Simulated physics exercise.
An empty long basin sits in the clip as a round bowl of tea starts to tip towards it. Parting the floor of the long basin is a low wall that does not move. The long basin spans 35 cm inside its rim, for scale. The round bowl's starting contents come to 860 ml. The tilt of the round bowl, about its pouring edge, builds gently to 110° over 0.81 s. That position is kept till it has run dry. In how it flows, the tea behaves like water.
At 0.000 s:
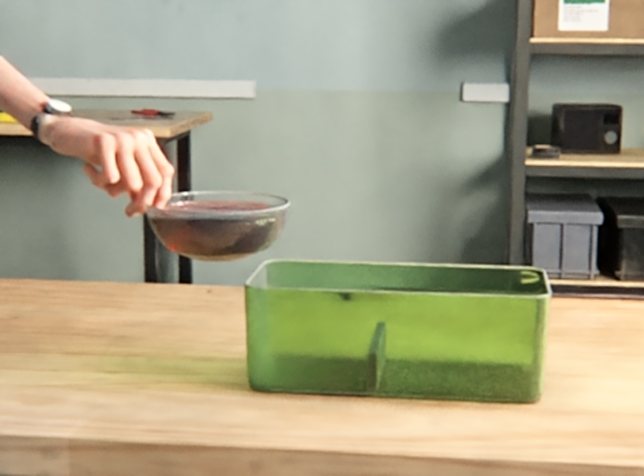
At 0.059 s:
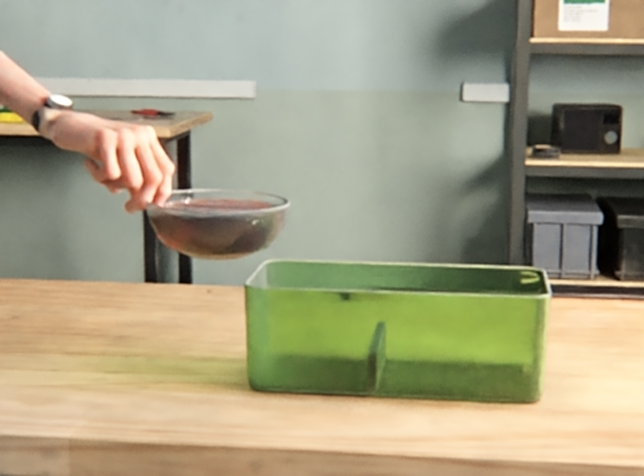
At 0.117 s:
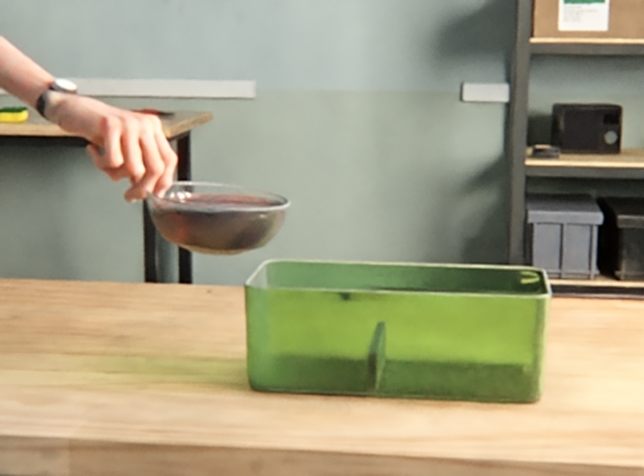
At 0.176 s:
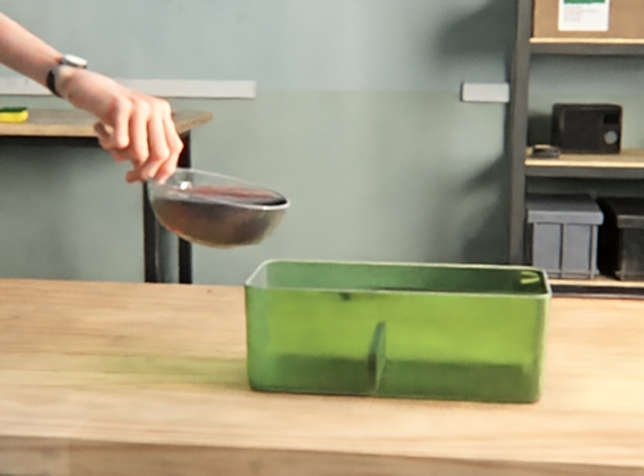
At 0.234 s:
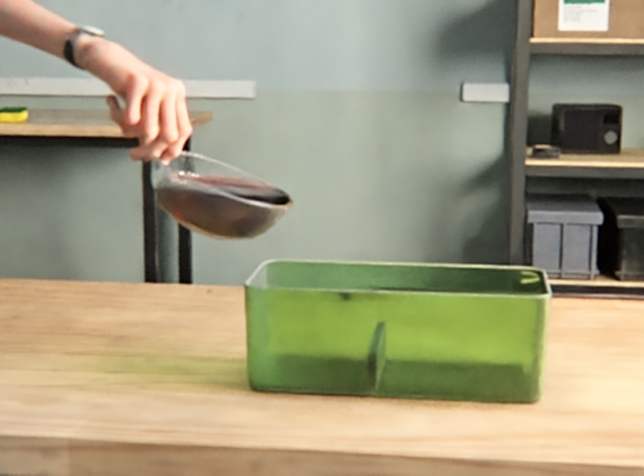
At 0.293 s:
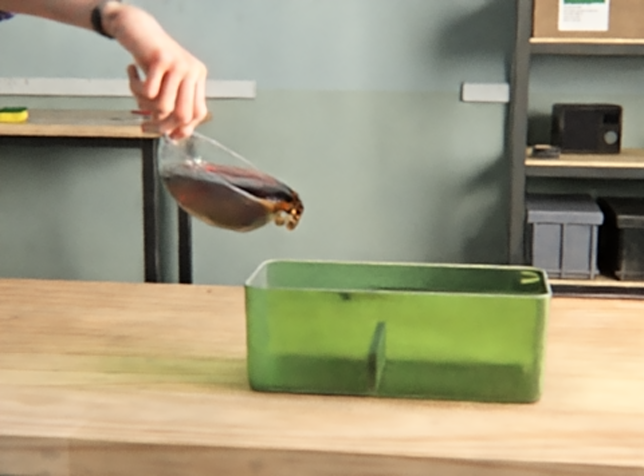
A hand held a clear round bowl of dark liquid near a green see-through basin, then gradually tilted it to the right until some of the liquid began slipping over its lower rim.
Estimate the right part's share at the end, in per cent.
Roughly 62 per cent is in the right part.
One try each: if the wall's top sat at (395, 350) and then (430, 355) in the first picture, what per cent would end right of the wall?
Result: 40 per cent, then 25 per cent.
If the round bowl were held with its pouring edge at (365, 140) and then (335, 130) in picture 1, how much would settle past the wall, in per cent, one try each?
Respectively about 85 and 85 percent.
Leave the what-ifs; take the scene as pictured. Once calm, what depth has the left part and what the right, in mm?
I'd expect close to 14 mm on the left and close to 18 mm on the right.
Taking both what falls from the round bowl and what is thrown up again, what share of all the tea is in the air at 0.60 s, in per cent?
It comes to roughly 48 per cent.
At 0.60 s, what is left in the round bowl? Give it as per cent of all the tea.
Roughly 10 percent.
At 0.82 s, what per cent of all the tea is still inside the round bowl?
Roughly 0 per cent.
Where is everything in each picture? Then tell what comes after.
In the first picture, it leans 0°; its right rim is at (288, 206); the tea meets the walls at (153, 209) and (286, 212); the long basin's rim runs from (255, 274) to (547, 284); the wall's top is at (377, 338).
In the second picture, it leans 1°; its right rim is at (288, 206); the tea meets the walls at (153, 207) and (286, 211).
In the third picture, it leans 6°; its right rim is at (288, 206); the tea meets the walls at (154, 201) and (286, 207).
In the fourth picture, it leans 12°; its right rim is at (287, 206); the tea meets the walls at (155, 192) and (287, 201).
In the fifth picture, it leans 21°; its right rim is at (287, 206); the tea meets the walls at (158, 179) and (287, 200); 4 per cent is over the edge.
In the sixth picture, it leans 32°; its right rim is at (286, 206); the tea meets the walls at (164, 165) and (273, 188); 10 per cent is over the edge.
By 0.60 s the tilt is 92° and 11 per cent is still to pour, 24 is left of the wall and 17 right of it.
By 0.82 s the tilt is 110° and 0 per cent is still to pour, 33 is left of the wall and 64 right of it.
By 1.06 s the tilt is 110° and 0 per cent is still to pour, 37 is left of the wall and 61 right of it.
By 1.31 s the tilt is 110° and 0 per cent is still to pour, 37 is left of the wall and 61 right of it.
At rest 37 per cent lies left of the wall, 62 right of it and 2 outside.
